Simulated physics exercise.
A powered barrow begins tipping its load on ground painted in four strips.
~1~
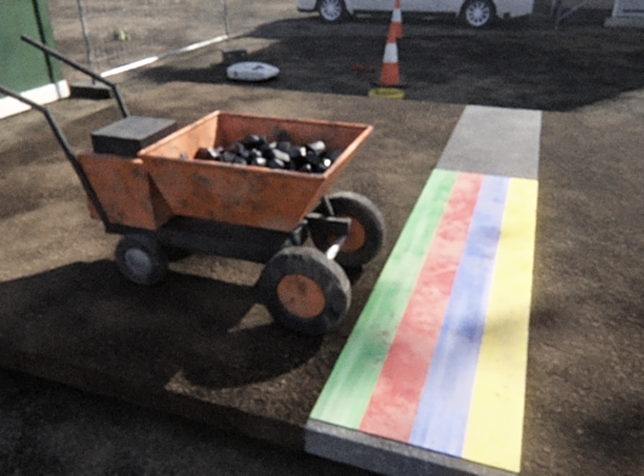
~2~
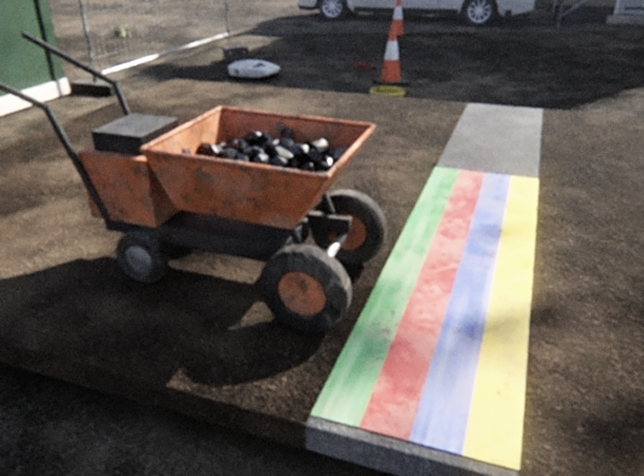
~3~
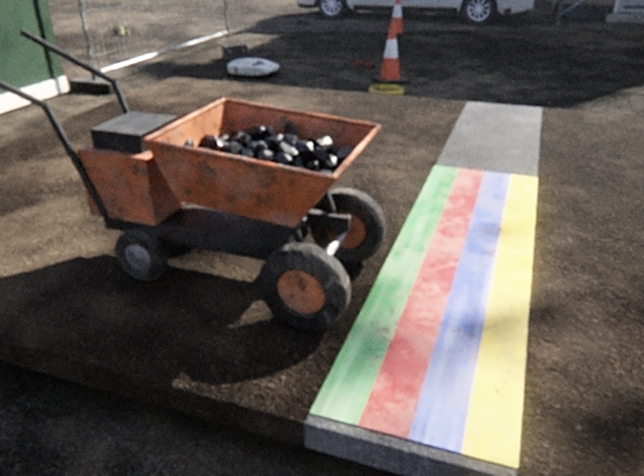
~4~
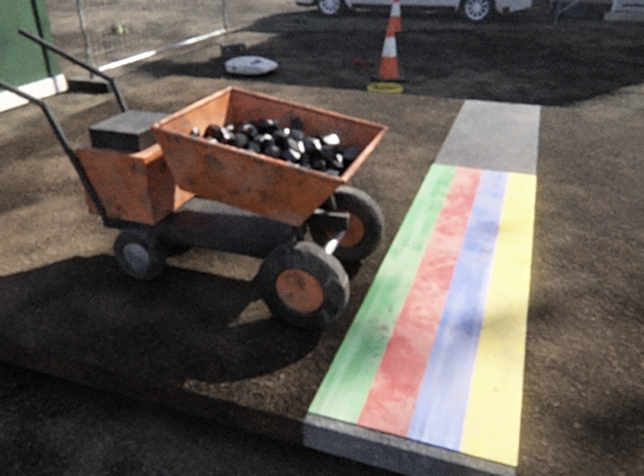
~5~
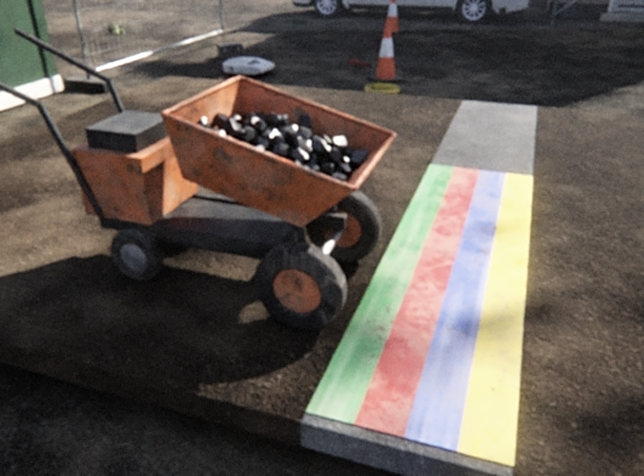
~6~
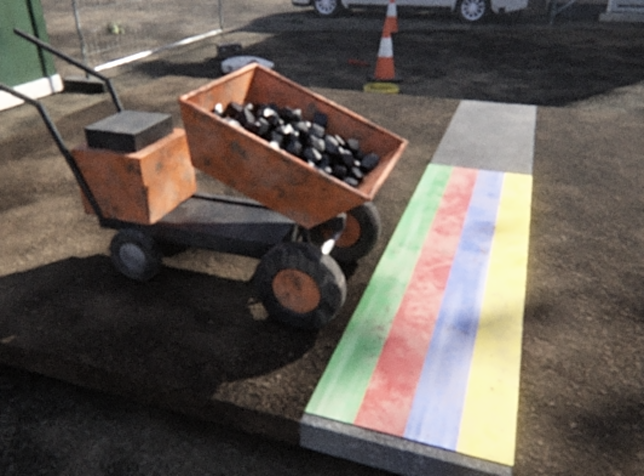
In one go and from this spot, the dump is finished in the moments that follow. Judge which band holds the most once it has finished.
Most on it: Blue.
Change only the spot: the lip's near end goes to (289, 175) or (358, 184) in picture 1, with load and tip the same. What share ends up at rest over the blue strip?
Roughly 30 and 20 percent respectively.
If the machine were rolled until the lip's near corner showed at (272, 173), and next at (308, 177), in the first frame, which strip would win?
First that red strip, then blue.
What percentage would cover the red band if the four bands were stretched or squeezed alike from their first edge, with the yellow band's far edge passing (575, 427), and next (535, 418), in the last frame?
Close to 30 percent, and close to 20 percent.
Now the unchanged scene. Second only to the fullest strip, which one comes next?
The answer is the yellow strip.
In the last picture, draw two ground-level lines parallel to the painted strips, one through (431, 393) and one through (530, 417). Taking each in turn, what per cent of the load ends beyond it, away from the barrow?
70 % and 10 %.
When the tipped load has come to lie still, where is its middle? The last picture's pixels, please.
Near (475, 319).
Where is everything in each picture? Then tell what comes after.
In the first frame, lip of the skip (323, 179), level; top of the load (280, 158), lumps of coal; green strip (355, 374); red strip (400, 385); blue strip (447, 396); yellow strip (497, 407).
In the second frame, lip of the skip (326, 178), tipped barely; top of the load (273, 149).
In the third frame, lip of the skip (333, 178), tipped barely; top of the load (256, 150).
In the fourth frame, lip of the skip (342, 182), tipped a little; top of the load (241, 142).
In the fifth frame, lip of the skip (353, 189), tipped clearly; top of the load (249, 135).
In the sixth frame, lip of the skip (368, 200), tipped clearly; top of the load (250, 135); green strip (350, 369); red strip (395, 379); blue strip (442, 390); yellow strip (491, 401).
Just after the last frame, skip tipped steeply; every one in the skip.
A moment on, skip tipped right over; the larger part in the skip; about a tenth over the blue strip; just a few over the yellow strip.
Further on, skip tipped right over; roughly a quarter in the skip; just a few over the red strip; roughly a third over the blue strip; roughly a quarter over the yellow strip; about a tenth off the paint.
When it is over, skip tipped right over; just a few in the skip; just a few over the green strip; about a tenth over the red strip; roughly a third over the blue strip; roughly a third over the yellow strip; about a tenth off the paint.
